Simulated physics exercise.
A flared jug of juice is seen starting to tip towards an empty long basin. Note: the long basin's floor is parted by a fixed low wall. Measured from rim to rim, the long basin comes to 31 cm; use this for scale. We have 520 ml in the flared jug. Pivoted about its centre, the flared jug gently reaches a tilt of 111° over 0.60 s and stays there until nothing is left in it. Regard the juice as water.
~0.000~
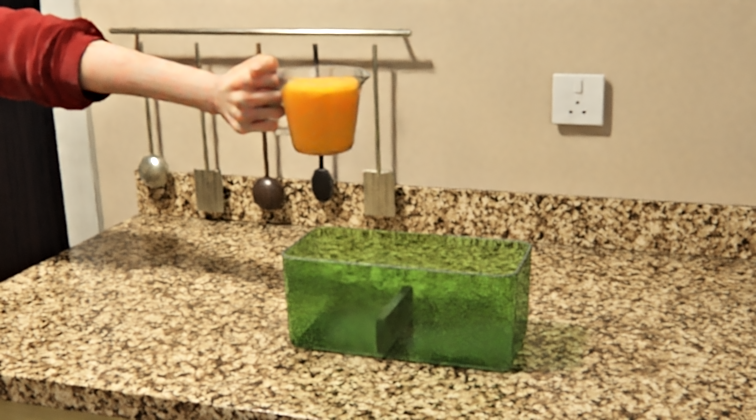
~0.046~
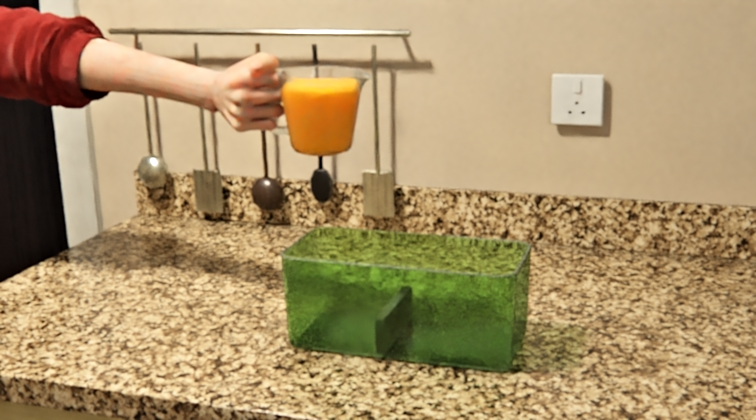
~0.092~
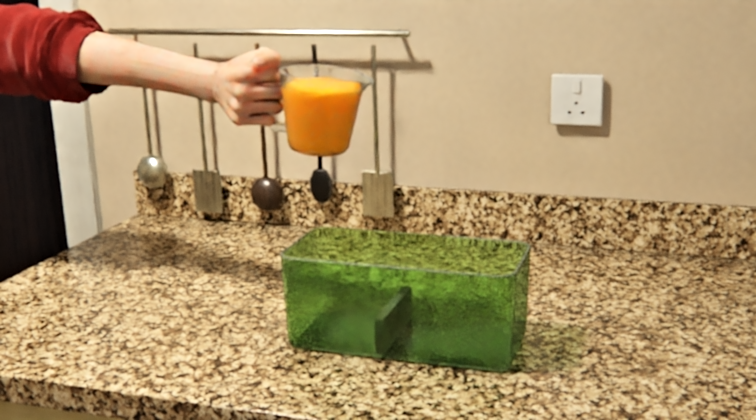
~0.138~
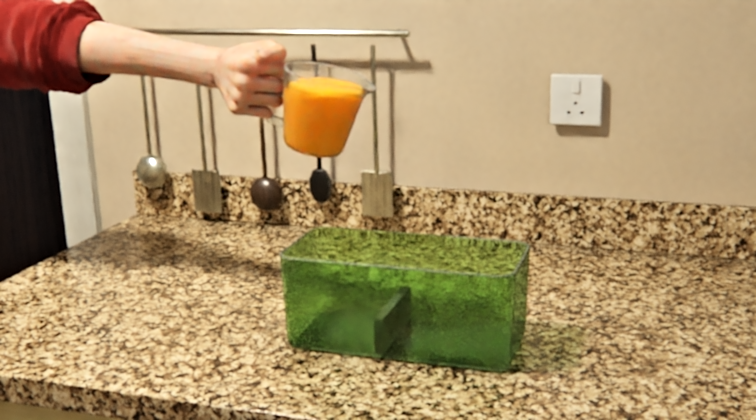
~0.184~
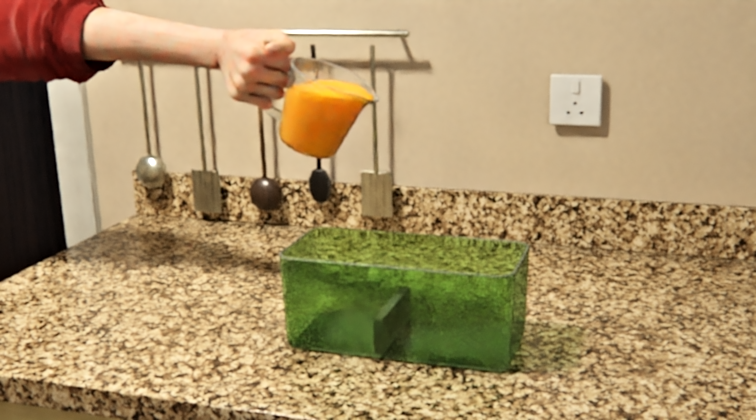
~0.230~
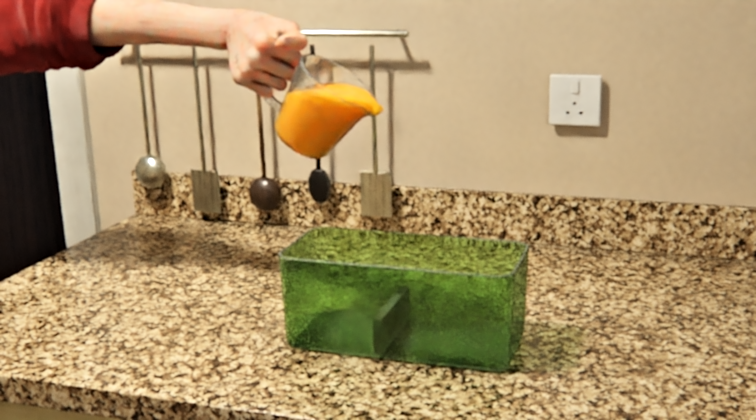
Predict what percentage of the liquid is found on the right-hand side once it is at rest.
About 90 % is on the right.
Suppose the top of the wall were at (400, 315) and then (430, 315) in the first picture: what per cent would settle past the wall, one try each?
In order, 80 and 30 per cent.
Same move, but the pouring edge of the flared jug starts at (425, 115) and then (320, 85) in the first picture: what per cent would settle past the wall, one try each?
It comes to 90 per cent, and then 10 per cent.
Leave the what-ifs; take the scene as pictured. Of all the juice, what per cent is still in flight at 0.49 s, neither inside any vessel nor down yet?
At that moment, about 40 percent.
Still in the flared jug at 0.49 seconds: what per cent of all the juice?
At that time about 36 in a hundred parts are still held.
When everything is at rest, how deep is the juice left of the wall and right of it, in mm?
Left part about 2 mm deep, right part about 22 mm deep.
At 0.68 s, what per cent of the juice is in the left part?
Roughly 6 per cent.
Then, 0.49 s in, the tilt is 102° and 36 per cent is still to pour, 0 is left of the wall and 23 right of it.
Then, 0.68 s in, the tilt is 111° and 3 per cent is still to pour, 6 is left of the wall and 79 right of it.
Then, 0.88 s in, the tilt is 111° and 0 per cent is still to pour, 8 is left of the wall and 90 right of it.
Then, 1.10 s in, the tilt is 111° and 0 per cent is still to pour, 8 is left of the wall and 90 right of it.
Finally, 8 per cent lies left of the wall, 90 right of it and 2 outside.
